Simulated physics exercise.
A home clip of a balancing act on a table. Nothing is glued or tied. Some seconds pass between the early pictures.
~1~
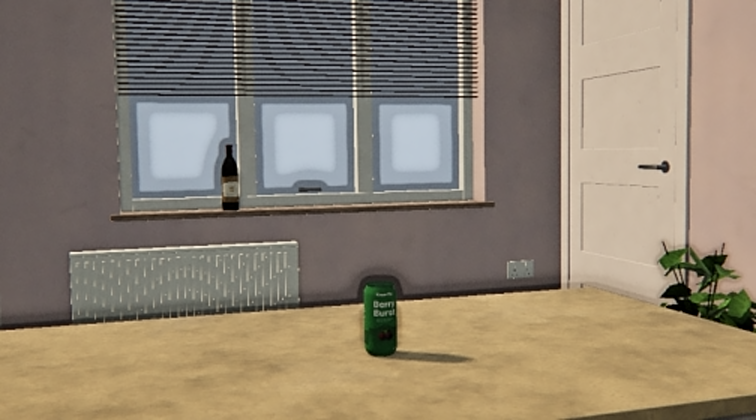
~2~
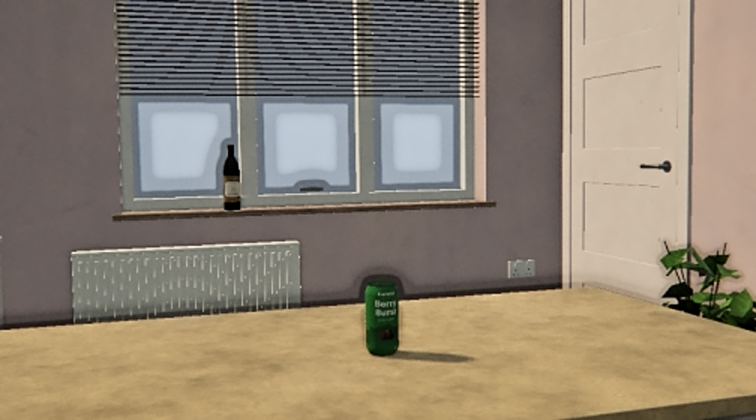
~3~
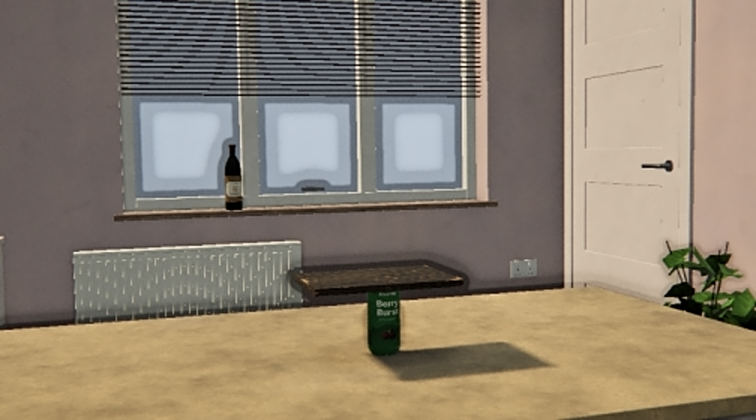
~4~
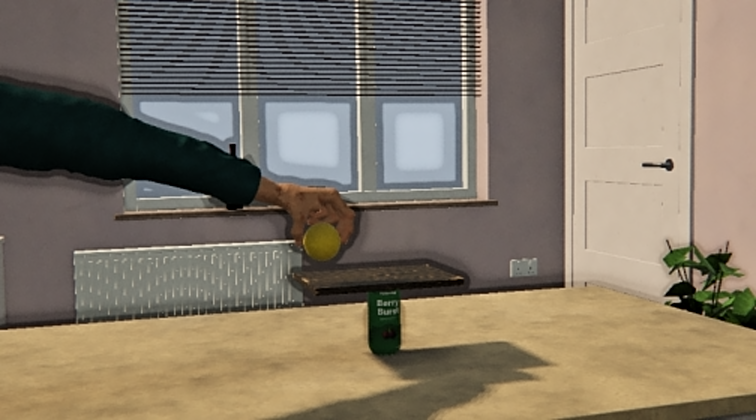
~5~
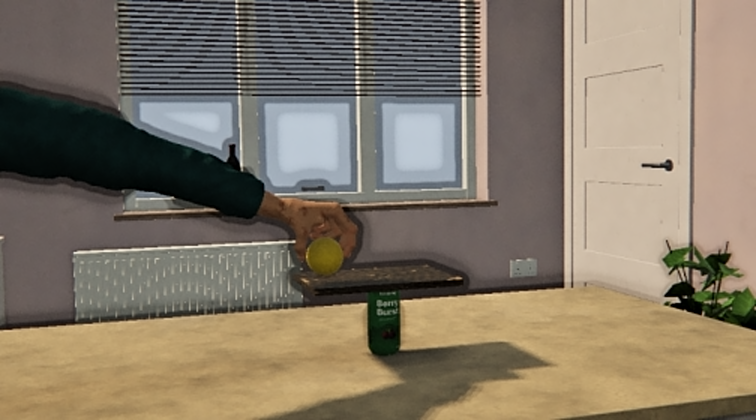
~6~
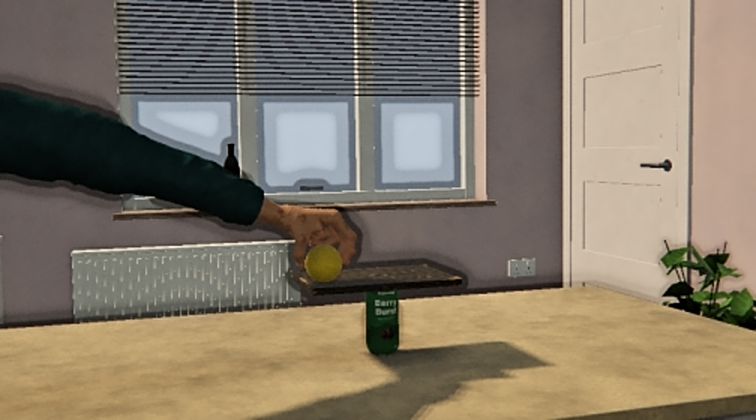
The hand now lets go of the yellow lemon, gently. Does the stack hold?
Here the stack comes apart.
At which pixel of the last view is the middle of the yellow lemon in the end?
Near (284, 352).
Then, 0.40 s later than the last frame, yellow lemon now fallen; black board tilted by 38°.
Then, 0.50 s later than the last frame, black board tilted by 59°.
Then, 0.80 s later than the last frame, black board now fallen; green can tilted by 54°.
Then, 0.90 s later than the last frame, green can now fallen.
When it is over, fallen, black board, green can and yellow lemon. End places, in pixels of the last picture, yellow lemon near (284, 352). The stack gives way.
